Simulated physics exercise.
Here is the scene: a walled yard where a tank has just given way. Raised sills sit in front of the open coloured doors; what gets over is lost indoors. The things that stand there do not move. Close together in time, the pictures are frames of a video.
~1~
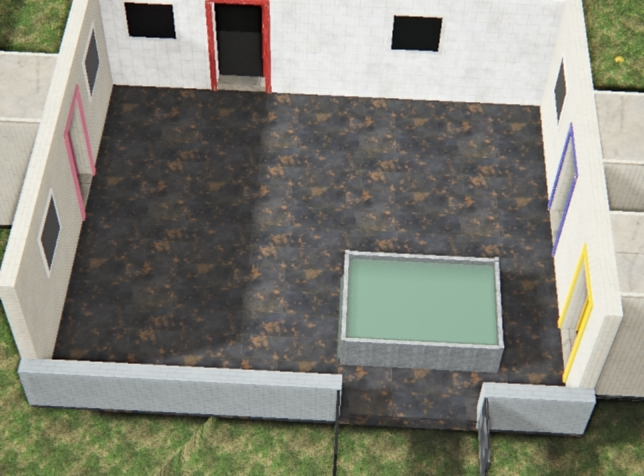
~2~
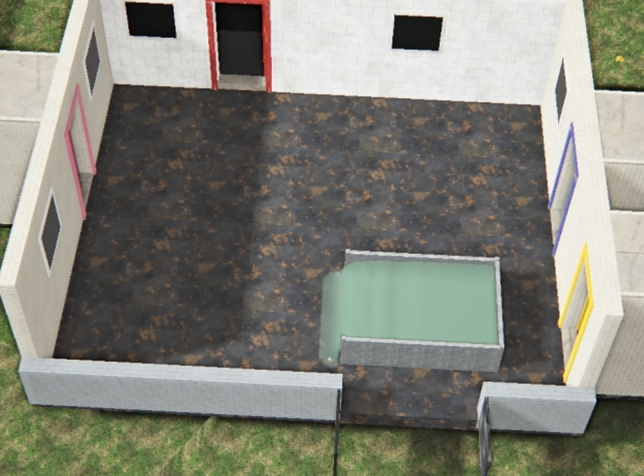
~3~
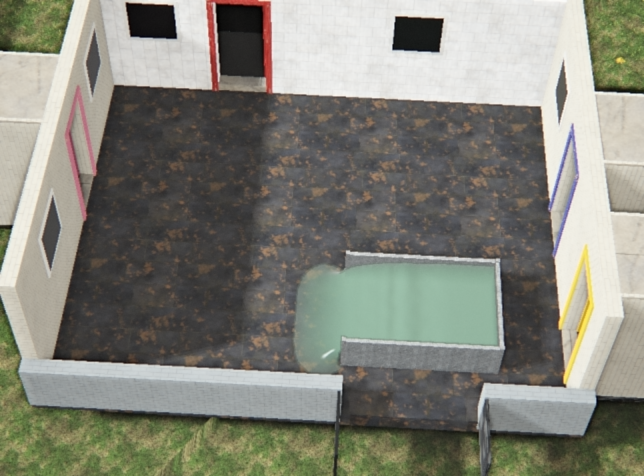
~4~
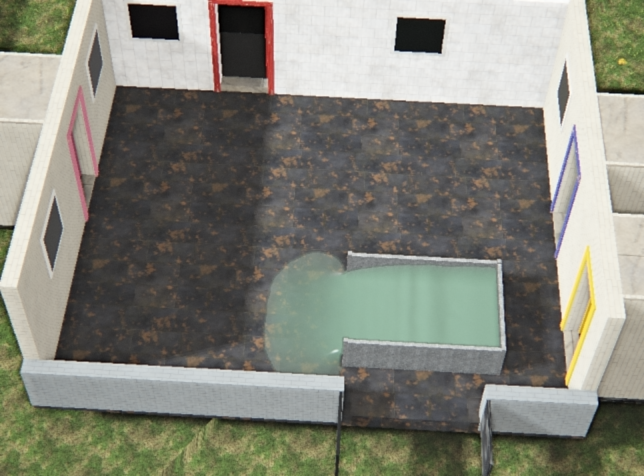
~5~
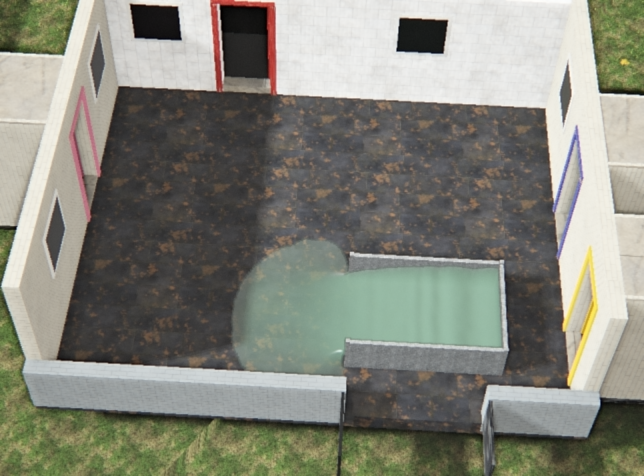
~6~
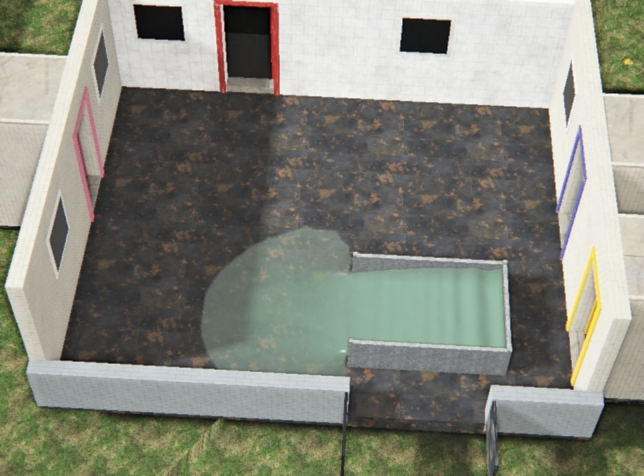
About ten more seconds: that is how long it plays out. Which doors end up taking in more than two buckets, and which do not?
In order: Pink door: Over two buckets. Yellow door: Two buckets or fewer. Blue door: Two buckets or fewer. Red door: Two buckets or fewer.
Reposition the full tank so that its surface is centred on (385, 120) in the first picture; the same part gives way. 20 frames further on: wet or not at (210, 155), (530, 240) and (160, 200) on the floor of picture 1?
The first spot ends up sodden, the second left untouched and the third sodden.
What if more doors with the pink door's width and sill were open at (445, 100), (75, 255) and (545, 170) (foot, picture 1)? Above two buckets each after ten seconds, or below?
In that order: Takes less, lets more in, keeps below it.
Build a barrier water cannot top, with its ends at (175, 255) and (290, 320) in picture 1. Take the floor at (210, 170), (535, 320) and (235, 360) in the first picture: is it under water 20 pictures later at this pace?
Results in sequence: Swamped / bone-dry / swamped.
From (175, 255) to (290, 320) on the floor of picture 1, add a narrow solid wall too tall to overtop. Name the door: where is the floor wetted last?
It is the one in blue.
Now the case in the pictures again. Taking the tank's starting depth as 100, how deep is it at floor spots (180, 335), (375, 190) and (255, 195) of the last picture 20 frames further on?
I'd say around 8 per cent, then 0 per cent, then 2 per cent.
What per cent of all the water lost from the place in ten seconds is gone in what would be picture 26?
Something close to 40 percent by that point.
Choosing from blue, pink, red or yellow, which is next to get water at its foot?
It's the pink door.
A moment on, water covers 30 % of the floor; the pink door not reached, the yellow door not reached, the blue door not reached, the red door not reached.
Next, water covers 35 % of the floor; the pink door not reached, the yellow door not reached, the blue door not reached, the red door not reached.
Then, water covers 45 % of the floor; the pink door over two buckets in, the yellow door not reached, the blue door not reached, the red door not reached.
Later, water covers 50 % of the floor; the pink door over two buckets in, the yellow door not reached, the blue door not reached, the red door wet at the sill, nothing in.
In the end, water covers 85 % of the floor; the pink door far over two buckets in, the yellow door not reached, the blue door wet at the sill, nothing in, the red door wet at the sill, nothing in.
